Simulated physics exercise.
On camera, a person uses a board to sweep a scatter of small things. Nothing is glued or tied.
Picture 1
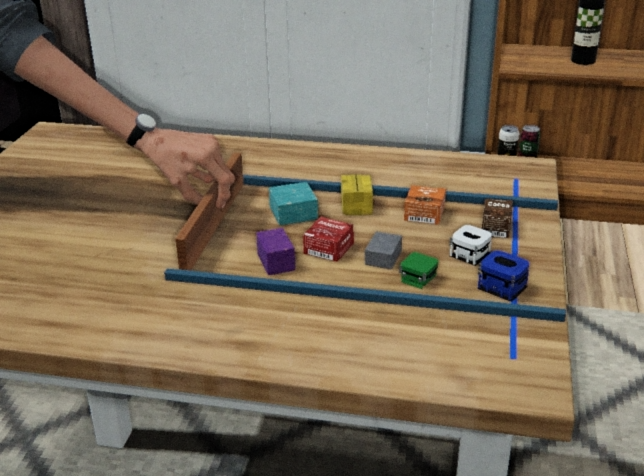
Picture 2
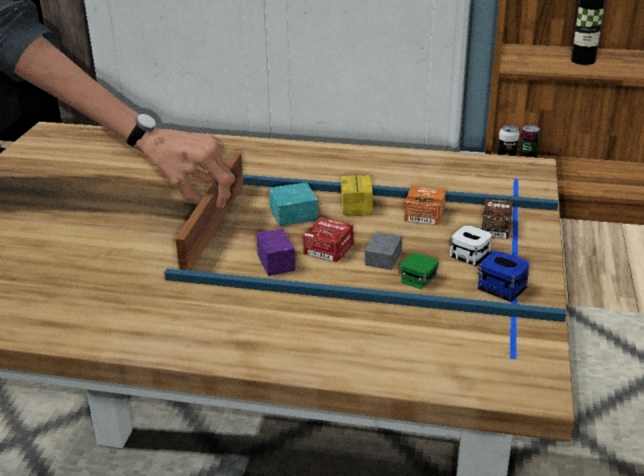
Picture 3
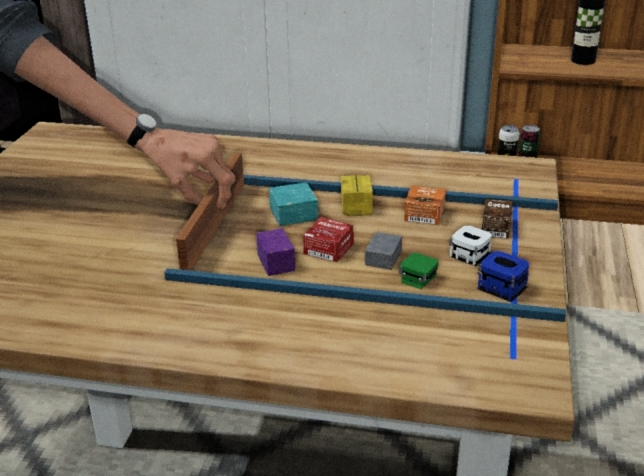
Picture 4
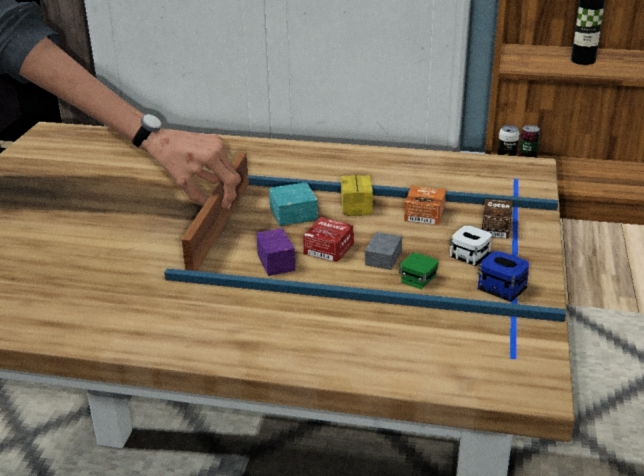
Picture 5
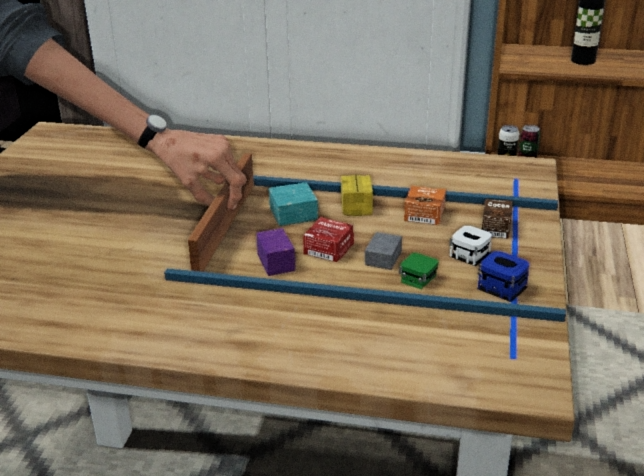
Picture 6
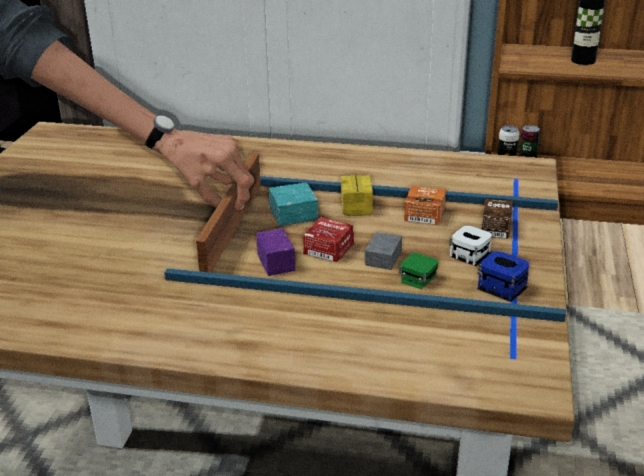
On a wooden tabletop between two blue rails, a hand holding a brown board slides it slightly right toward scattered colourful blocks and cases.
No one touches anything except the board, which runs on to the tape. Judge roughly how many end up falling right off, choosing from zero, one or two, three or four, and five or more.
It is five or more.
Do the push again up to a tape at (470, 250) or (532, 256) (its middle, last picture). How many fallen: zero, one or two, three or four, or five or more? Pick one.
In order: One to two and 5 or more.
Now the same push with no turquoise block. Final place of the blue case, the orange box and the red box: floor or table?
Blue case - gone, orange box - gone, red box - safe.
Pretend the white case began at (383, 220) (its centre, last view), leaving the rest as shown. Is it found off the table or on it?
From that start, the object then does not stay.
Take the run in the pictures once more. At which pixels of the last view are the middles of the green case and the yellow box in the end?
Going in order, first (562, 293) and next (536, 204).
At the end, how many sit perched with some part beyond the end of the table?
The count is 1.
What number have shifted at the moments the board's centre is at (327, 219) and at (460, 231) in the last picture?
Respectively 4 and 10.
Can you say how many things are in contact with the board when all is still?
4 touch it.
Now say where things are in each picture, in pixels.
Blue case (504, 275); brown box (497, 218); white case (471, 245); board (213, 209); tape (515, 254), in the first picture.
Brown box (497, 219); board (213, 209), in the second picture.
White case (471, 246); yellow box (357, 195), in the third picture.
Blue case (504, 275); purple block (276, 252), in the fourth picture.
Brown box (497, 219); red box (329, 239), in the fifth picture.
Blue case (504, 275); brown box (497, 219); white case (471, 246); board (232, 211); tape (515, 254), in the sixth picture.
Early on, none off yet; blue case at rest near (504, 275); brown box at rest near (497, 219); white case at rest near (471, 246).
Finally, the number that fall off is five or more; lost, grey block, orange box, white case, brown box and blue case.
